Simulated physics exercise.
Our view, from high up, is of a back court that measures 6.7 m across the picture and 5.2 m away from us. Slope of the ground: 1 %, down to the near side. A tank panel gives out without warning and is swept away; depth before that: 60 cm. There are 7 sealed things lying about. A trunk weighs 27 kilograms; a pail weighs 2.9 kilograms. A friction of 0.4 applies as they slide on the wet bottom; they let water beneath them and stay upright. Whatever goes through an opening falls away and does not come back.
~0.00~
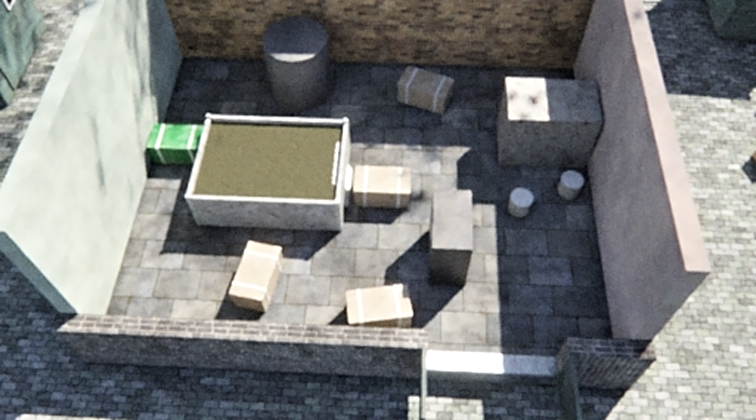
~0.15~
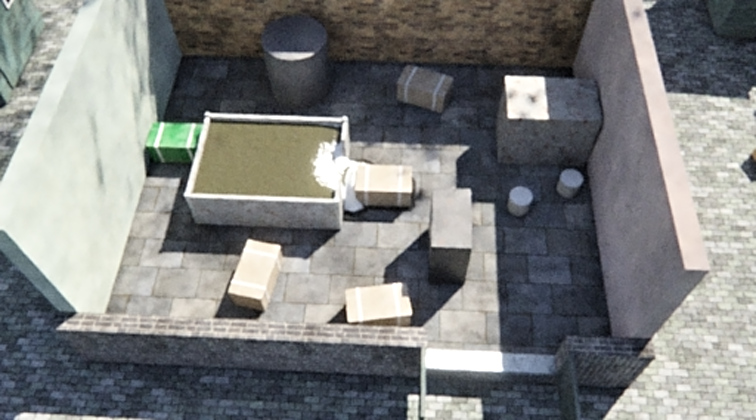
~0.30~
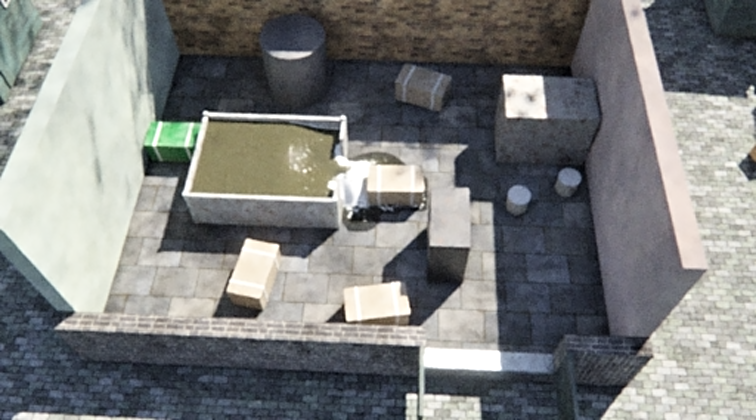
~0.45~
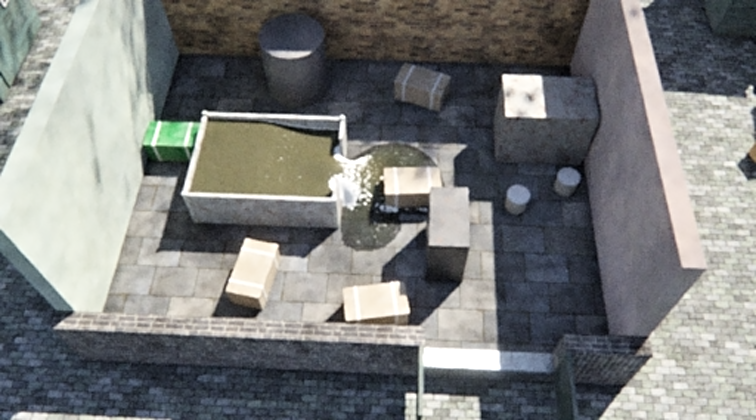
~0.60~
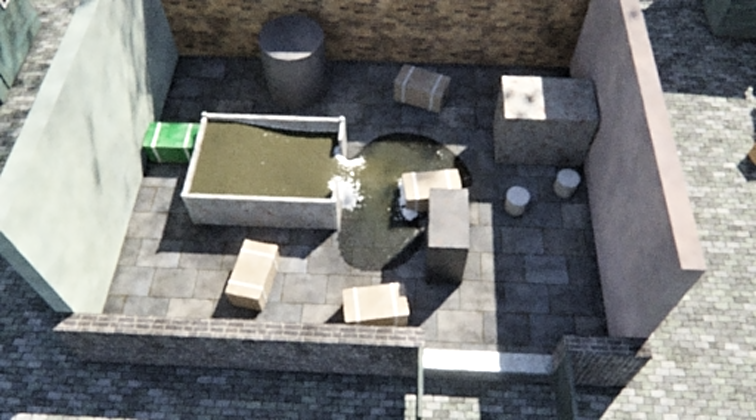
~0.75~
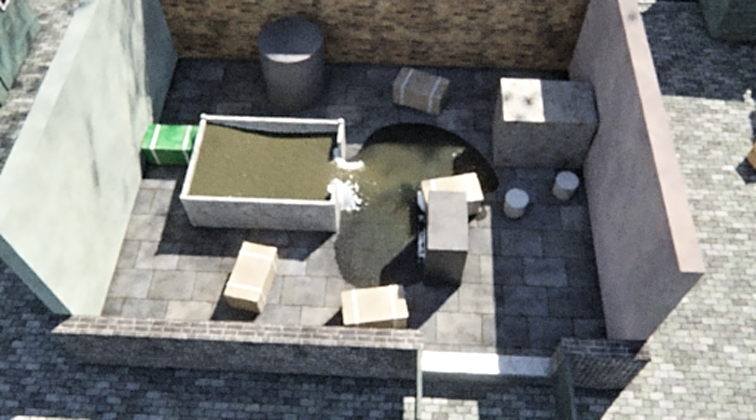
Water burst through the right side of a raised tank in a walled yard and spread across the paving, pushing the nearest pale crate rightward behind a grey block, while the other crates stayed put.
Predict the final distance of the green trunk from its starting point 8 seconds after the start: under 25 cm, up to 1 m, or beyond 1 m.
The green trunk ends up under 25 cm from its start.
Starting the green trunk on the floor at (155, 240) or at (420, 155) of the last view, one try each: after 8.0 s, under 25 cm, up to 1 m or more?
Try one: It hardly moves. Try two: It is washed away.
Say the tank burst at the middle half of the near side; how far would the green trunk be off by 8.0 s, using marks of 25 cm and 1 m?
The green trunk is swept away.
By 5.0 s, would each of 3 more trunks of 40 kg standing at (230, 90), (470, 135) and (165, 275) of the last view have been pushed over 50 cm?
In turn: Short of it, over, less.
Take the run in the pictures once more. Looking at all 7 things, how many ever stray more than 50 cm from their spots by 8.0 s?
That comes to 3.
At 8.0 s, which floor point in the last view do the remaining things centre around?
Centred roughly on (383, 240).
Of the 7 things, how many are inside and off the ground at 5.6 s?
2.
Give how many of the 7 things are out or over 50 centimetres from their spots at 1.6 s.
That would be 2.
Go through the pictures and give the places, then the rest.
In the first frame, the green trunk at (176, 136), on the bottom; water covers 2.9 m2; 0 of 7 have shifted.
In the second frame, the green trunk at (175, 135) rests on the ground; 3.2 m2 under water; 0 of 7 have shifted.
In the third frame, the green trunk at (173, 134), on the bottom; water covers 3.7 m2; 1 of 7 have shifted.
In the fourth frame, the green trunk at (172, 134) rests on the ground; 4.6 m2 under water; 1 of 7 have shifted.
In the fifth frame, the green trunk at (172, 135), on the bottom; water covers 5.8 m2; 1 of 7 have shifted.
In the sixth frame, the green trunk at (171, 137) rests on the ground; water covers 7.1 m2; 1 of 7 have shifted.
After 1.6 s the green trunk is near (171, 137), 0.0 m from its start, aground; 0 of 7 are out; 1 afloat.
After 3.6 s the green trunk is near (171, 137), 0.0 m from its start, aground; 0 of 7 are out; 2 afloat.
After 5.6 s the green trunk is near (171, 137), 0.0 m from its start, aground; 0 of 7 are out; 2 afloat.
After 8.0 s the green trunk is near (171, 137), 0.0 m from its start, aground; 0 of 7 are out; 3 afloat.
